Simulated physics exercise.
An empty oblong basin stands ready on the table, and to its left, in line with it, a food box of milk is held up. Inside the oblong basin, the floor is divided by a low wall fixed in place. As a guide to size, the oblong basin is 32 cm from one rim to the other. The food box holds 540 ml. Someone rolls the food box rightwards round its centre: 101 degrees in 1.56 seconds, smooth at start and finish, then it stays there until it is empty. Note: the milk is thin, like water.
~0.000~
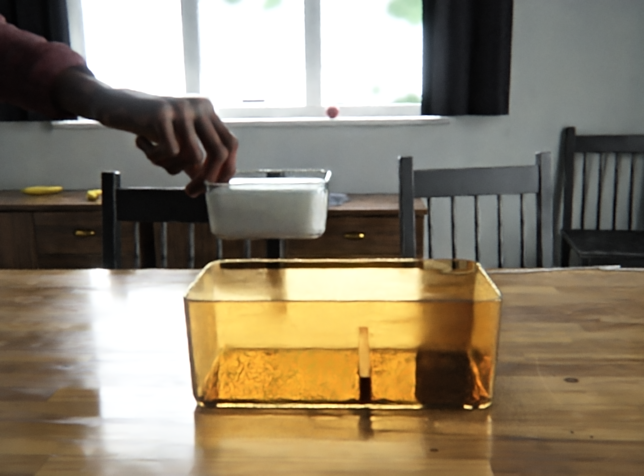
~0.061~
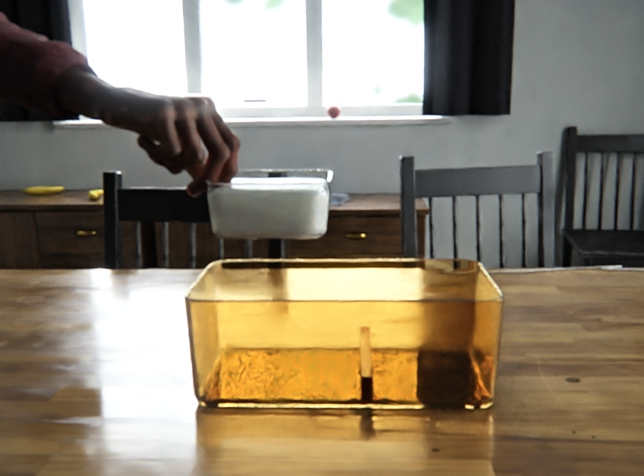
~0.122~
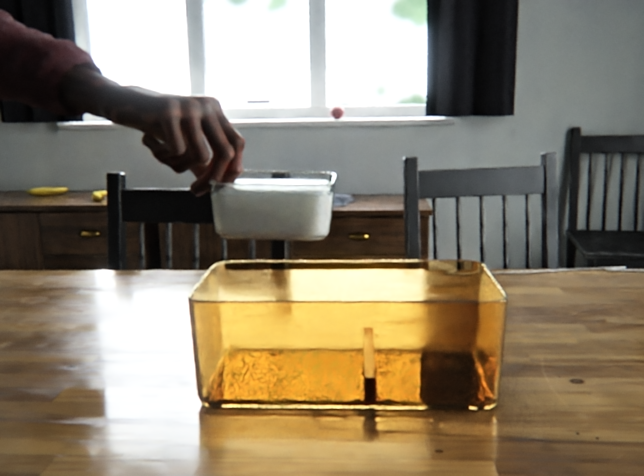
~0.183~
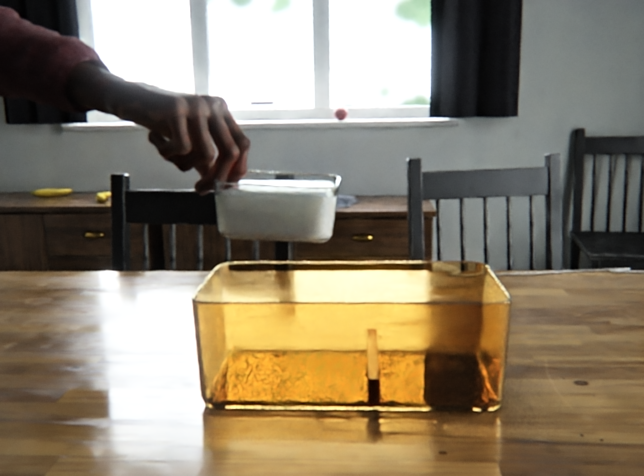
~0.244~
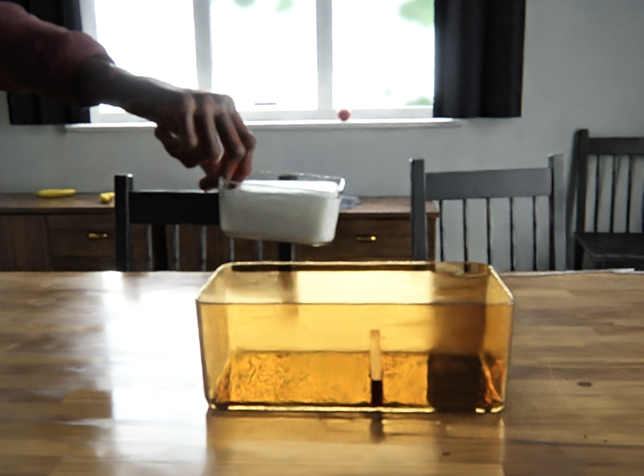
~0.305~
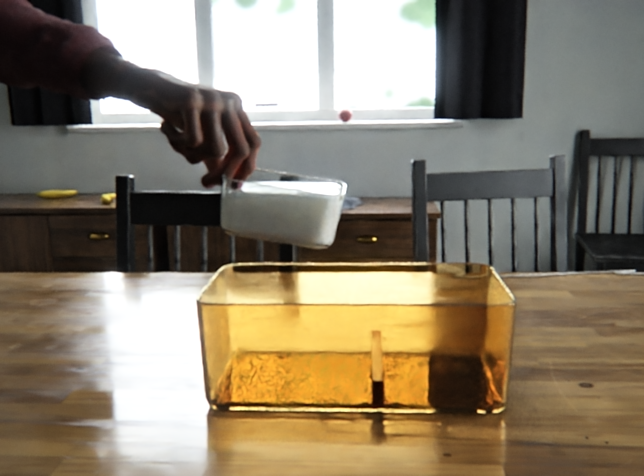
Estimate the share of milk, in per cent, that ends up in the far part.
About 69 per cent.
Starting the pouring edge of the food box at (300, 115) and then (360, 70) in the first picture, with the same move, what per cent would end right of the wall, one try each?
Respectively about 60 and 85 percent.
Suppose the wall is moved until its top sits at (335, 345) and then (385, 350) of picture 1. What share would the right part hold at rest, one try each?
First try about 85 %, second try about 55 %.
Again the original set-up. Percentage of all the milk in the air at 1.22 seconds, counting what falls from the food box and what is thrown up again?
About 3 % of the total.
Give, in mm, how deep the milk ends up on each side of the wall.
Around 6 mm deep on the left, around 20 mm deep on the right.
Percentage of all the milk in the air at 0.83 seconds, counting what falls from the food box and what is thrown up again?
24 %.
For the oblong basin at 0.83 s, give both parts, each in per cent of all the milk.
I'd say about 3 left and about 28 right.
By 0.83 s the tilt is 56° and 45 per cent is still to pour, 3 is left of the wall and 27 right of it.
By 1.22 s the tilt is 89° and 8 per cent is still to pour, 18 is left of the wall and 70 right of it.
By 1.62 s the tilt is 101° and 0 per cent is still to pour, 31 is left of the wall and 69 right of it.
By 2.06 s the tilt is 101° and 0 per cent is still to pour, 30 is left of the wall and 69 right of it.
At rest 30 per cent lies left of the wall, 69 right of it and 0 outside.
